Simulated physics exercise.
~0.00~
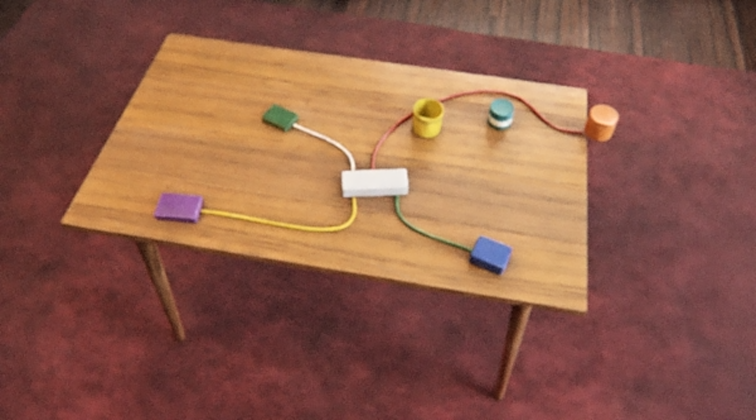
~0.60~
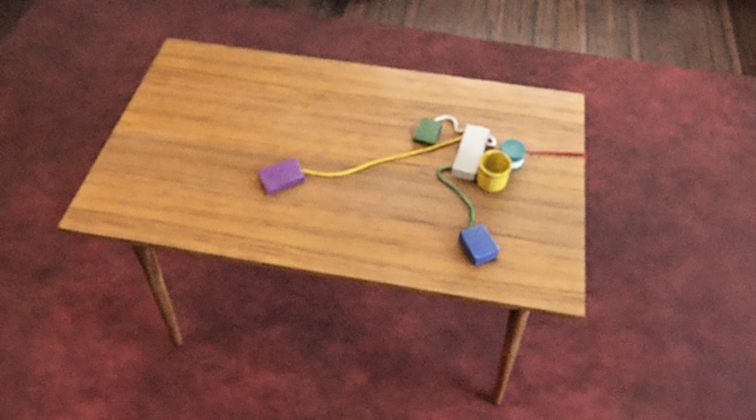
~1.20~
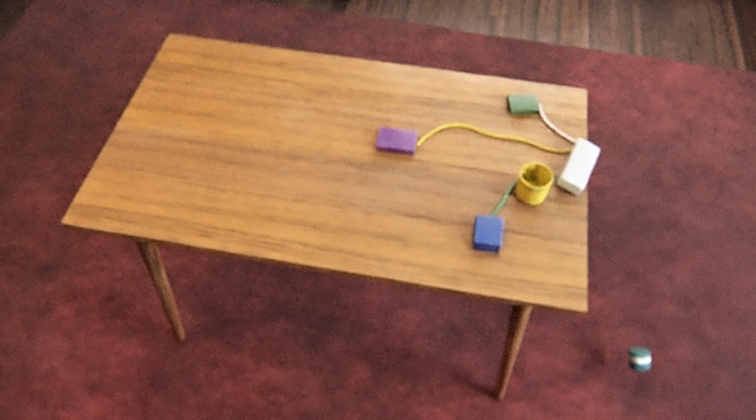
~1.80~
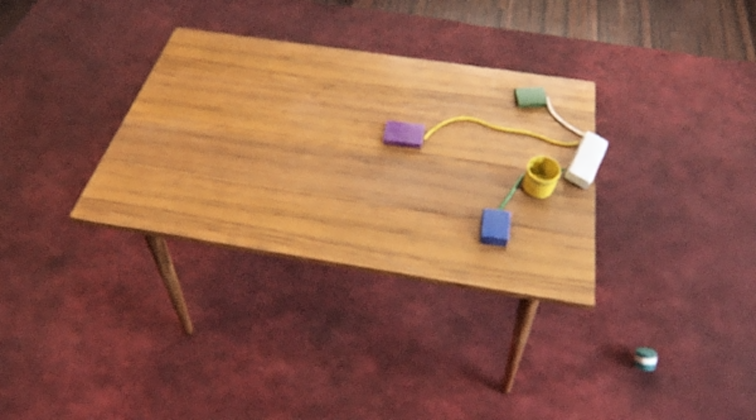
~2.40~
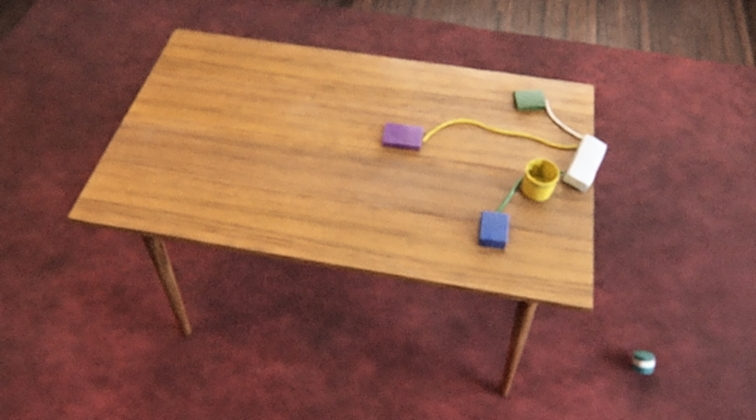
A wooden table stands on a dark red carpet, seen from above at an angle by a slightly swaying camera. A white power strip sits near the middle, with cables running to a green drive behind, a purple reader at left, a blue charger in front and an orange speaker at the right edge, near a yellow mug and a teal tin. The speaker drops out of sight, and its red cable drags the strip rightward, pulling the drive and reader along. The strip meets the mug and tin, and the tin ends up on the carpet. The strip stops at the right edge, the mug beside it, still on the table.
